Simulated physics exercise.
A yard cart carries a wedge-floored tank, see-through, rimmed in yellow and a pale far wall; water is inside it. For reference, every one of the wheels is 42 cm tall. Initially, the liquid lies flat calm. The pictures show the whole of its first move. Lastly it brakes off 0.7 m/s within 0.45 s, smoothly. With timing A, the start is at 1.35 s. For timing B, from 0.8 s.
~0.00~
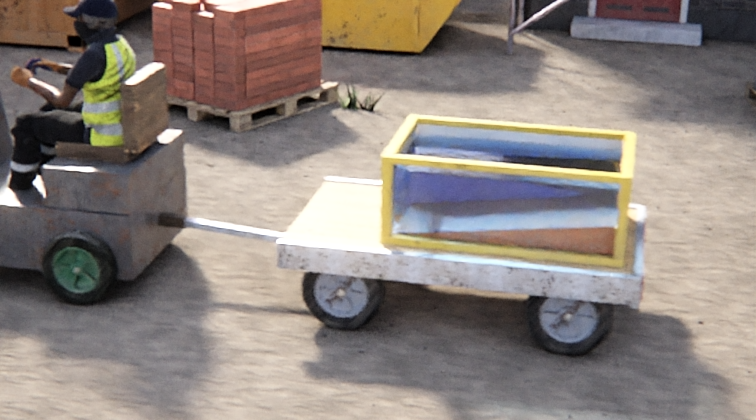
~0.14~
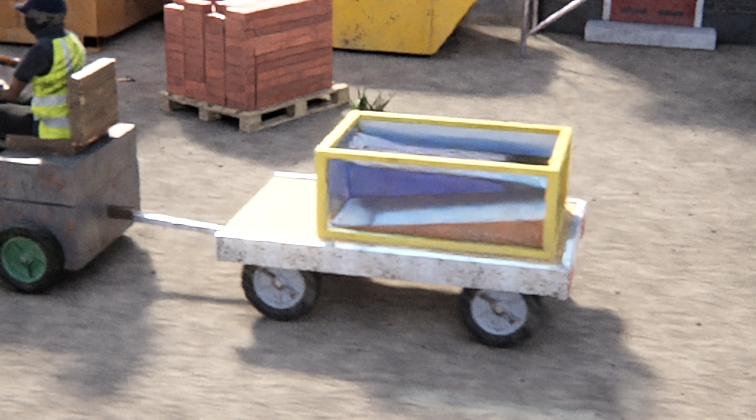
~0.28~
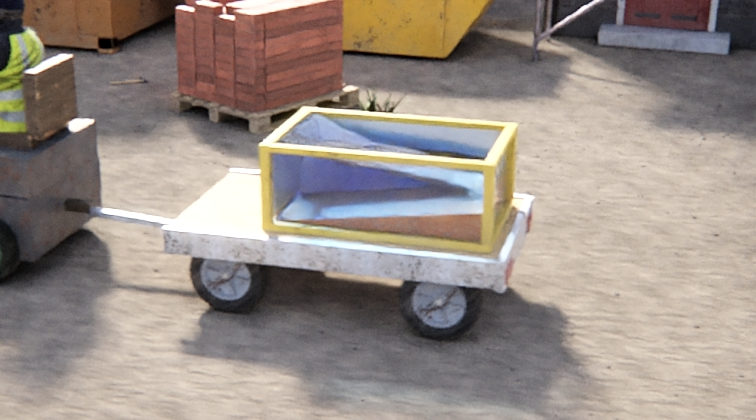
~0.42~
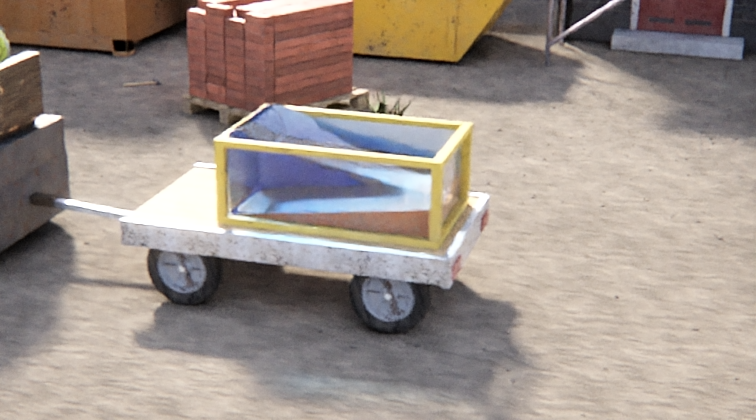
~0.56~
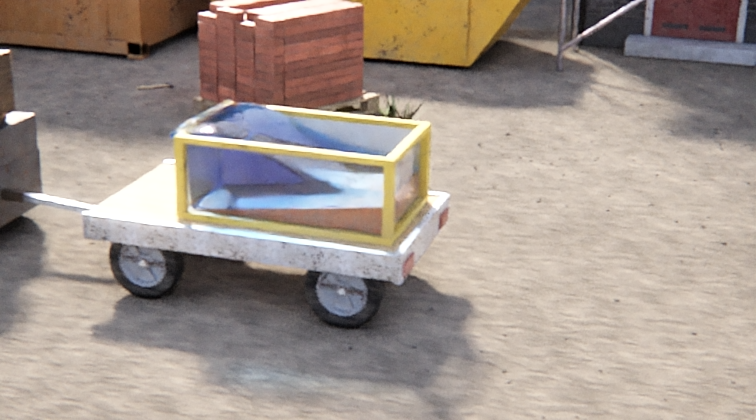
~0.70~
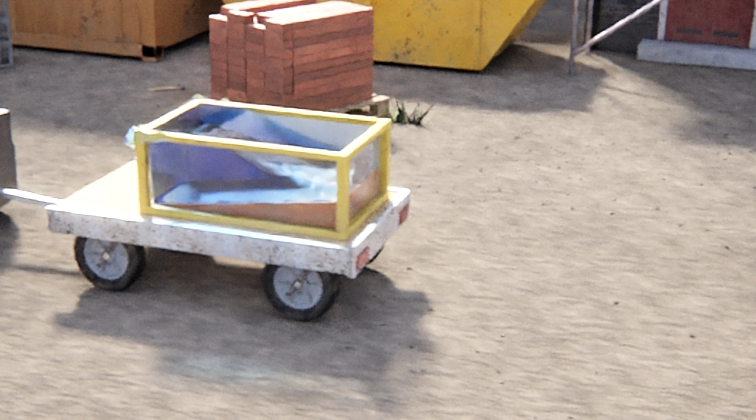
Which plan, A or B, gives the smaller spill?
Plan B gives the smaller spill.
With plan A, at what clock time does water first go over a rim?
Around 0.8 seconds.
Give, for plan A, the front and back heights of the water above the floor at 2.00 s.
About 58 cm in front and 22 cm behind.
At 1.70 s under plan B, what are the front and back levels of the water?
About 30 cm in front and 30 cm behind.
For plan A, 2.00 s in, it stands 21 cm high behind and 57 cm in front; 3 per cent has gone over the back and the front.
For plan A, 4.78 s in, 14 per cent has gone over the front and the back, 26 of 189 litres.
For plan B, 1.70 s in, it stands 30 cm high behind and 31 cm in front; 1 per cent has gone over the front.
For plan B, 4.24 s in, 2 per cent has gone over the front, 3 of 189 litres.
